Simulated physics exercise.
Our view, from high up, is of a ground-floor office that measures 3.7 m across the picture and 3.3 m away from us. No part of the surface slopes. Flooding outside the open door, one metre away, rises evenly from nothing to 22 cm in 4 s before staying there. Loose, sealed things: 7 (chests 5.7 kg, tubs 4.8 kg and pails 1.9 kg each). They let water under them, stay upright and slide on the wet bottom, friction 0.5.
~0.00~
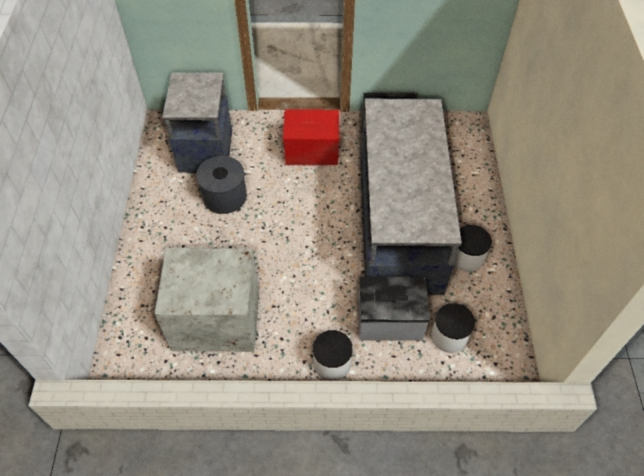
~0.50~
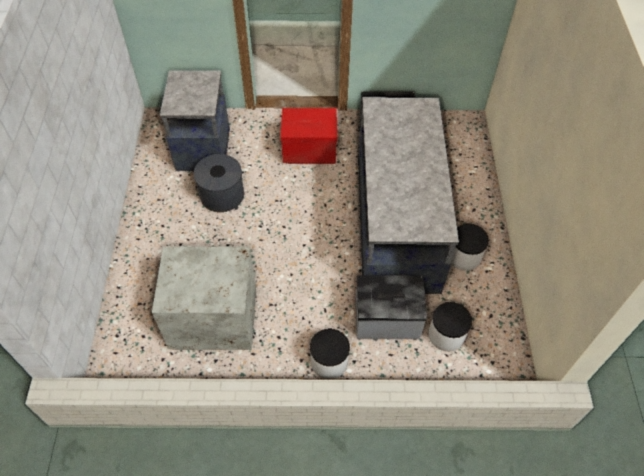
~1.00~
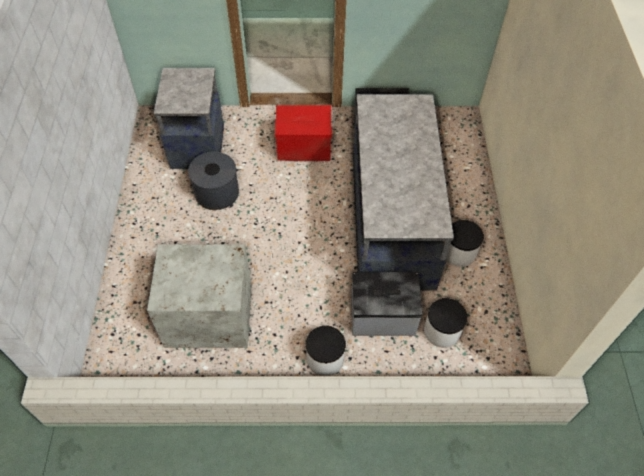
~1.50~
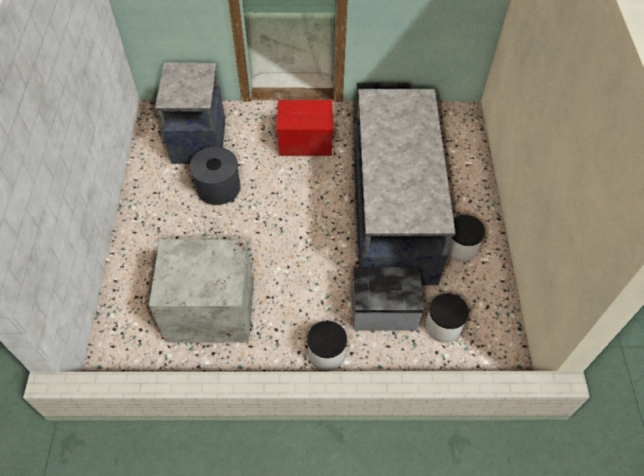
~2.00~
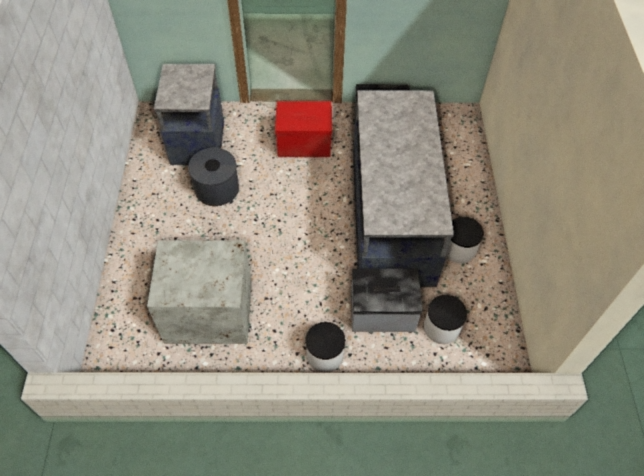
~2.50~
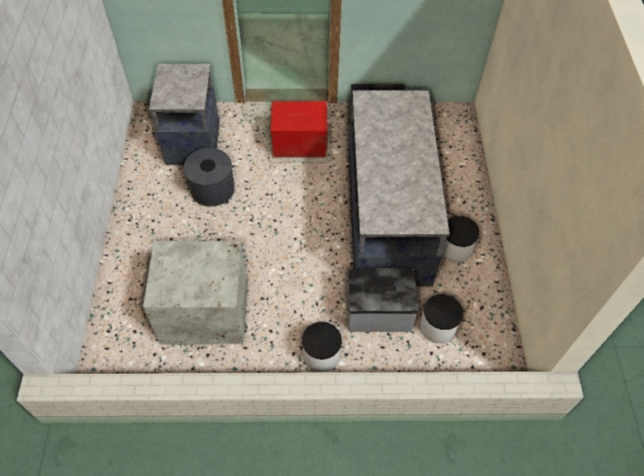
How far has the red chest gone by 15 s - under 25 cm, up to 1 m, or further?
More than 1 m.
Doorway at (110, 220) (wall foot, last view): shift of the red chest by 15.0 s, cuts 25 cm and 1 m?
The red chest goes a bit.
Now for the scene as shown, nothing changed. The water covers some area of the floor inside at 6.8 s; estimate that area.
The covered patch comes to about 9.5 m2.
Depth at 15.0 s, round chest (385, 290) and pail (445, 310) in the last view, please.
I'd estimate 10 cm for the first and 13 cm for the second.
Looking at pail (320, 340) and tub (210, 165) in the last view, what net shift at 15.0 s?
250 cm, 120 cm.
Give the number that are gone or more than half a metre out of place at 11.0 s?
5.
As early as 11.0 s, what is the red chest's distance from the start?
Close to 200 cm.
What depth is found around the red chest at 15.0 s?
Somewhere close to 12 cm.
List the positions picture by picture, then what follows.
The first picture shows the red chest at (312, 124), on the bottom; 0.0 m2 under water; 0 of 7 have shifted.
The second picture shows the red chest at (309, 122), on the bottom; water covers 0.0 m2; 0 of 7 have shifted.
The third picture shows the red chest at (304, 120) rests on the ground; water covers 0.0 m2; 0 of 7 have shifted.
The fourth picture shows the red chest at (305, 114), on the bottom; 0.0 m2 under water; 0 of 7 have shifted.
The fifth picture shows the red chest at (304, 116), on the bottom; 0.0 m2 under water; 0 of 7 have shifted.
The sixth picture shows the red chest at (299, 116), on the bottom; 0.4 m2 under water; 0 of 7 have shifted.
After 3.5 s the red chest is near (313, 175), 0.8 m from its start, aground; 0 afloat.
After 6.8 s the red chest is near (229, 346), 2.5 m from its start, afloat; 3 afloat.
After 11.0 s the red chest is near (122, 235), 2.1 m from its start, afloat; 7 afloat.
After 15.0 s the red chest is near (215, 228), 1.6 m from its start, afloat; 7 afloat.
